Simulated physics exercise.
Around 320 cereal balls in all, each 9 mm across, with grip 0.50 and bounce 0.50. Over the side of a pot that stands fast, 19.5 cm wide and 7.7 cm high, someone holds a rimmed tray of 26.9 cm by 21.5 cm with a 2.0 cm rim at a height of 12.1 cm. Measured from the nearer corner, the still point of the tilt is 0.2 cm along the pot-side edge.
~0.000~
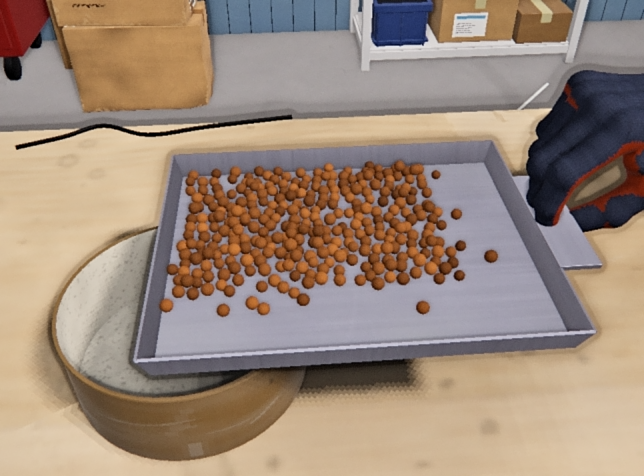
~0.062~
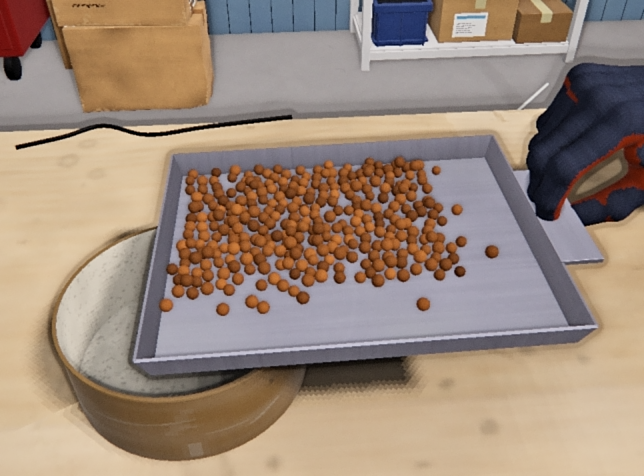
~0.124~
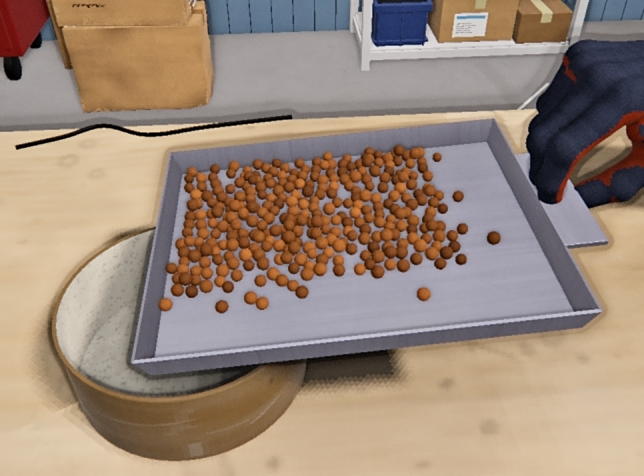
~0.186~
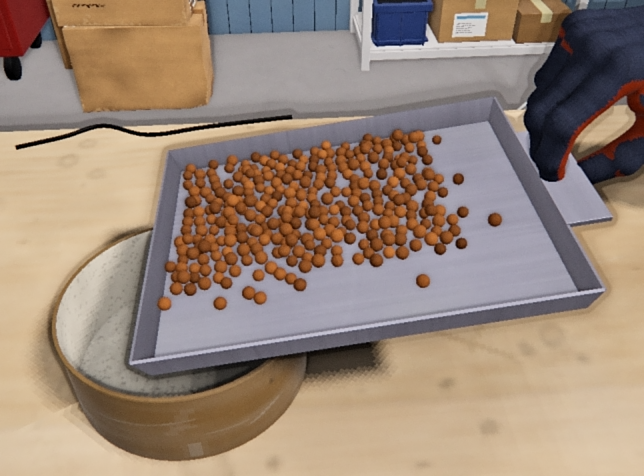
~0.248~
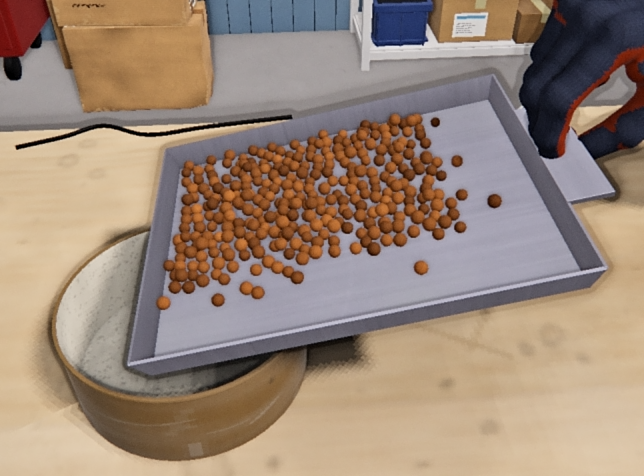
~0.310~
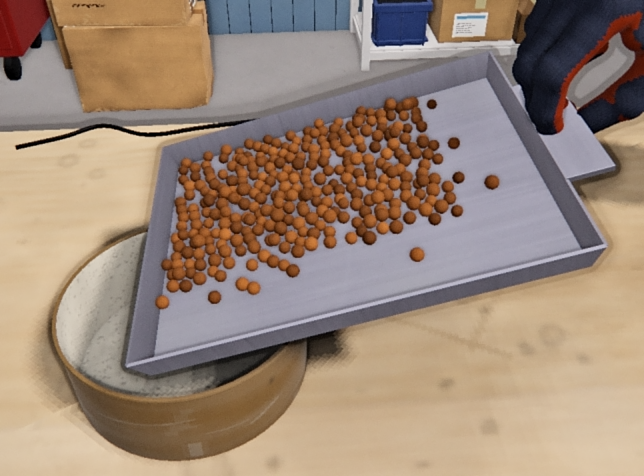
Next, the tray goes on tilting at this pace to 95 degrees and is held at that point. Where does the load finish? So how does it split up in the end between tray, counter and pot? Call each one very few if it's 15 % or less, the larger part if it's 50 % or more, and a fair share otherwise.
I'd say tray very few, counter the larger part, pot a fair share.
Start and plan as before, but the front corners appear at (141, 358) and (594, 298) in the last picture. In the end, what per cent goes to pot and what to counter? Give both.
Pot 0 % / counter 100 %.
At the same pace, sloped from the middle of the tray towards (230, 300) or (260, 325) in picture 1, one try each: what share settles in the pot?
About 0 per cent on the first try and 0 per cent on the second.
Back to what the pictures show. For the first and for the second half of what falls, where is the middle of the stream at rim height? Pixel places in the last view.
Roughly (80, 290) to begin with, later roughly (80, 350).
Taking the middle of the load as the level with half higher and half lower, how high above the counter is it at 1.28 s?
The halfway mark is near 20 cm.
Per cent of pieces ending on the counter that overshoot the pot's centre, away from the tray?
I reckon around 100 per cent.
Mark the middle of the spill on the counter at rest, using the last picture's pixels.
Around (30, 402).
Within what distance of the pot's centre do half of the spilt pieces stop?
I'd say around 16 centimetres.
Then, at 0.89 s, tilt 53 degrees; the tray holds 100 %, the pot 0 %.
Then, at 1.28 s, tilt 78 degrees; the tray holds 100 %, the pot 0 %.
Then, at 1.75 s, tilt 95 degrees; the tray holds 5 %, the pot 35 %.
At rest (2.4 s), tray 0 %, counter 55 %, pot 45 %.
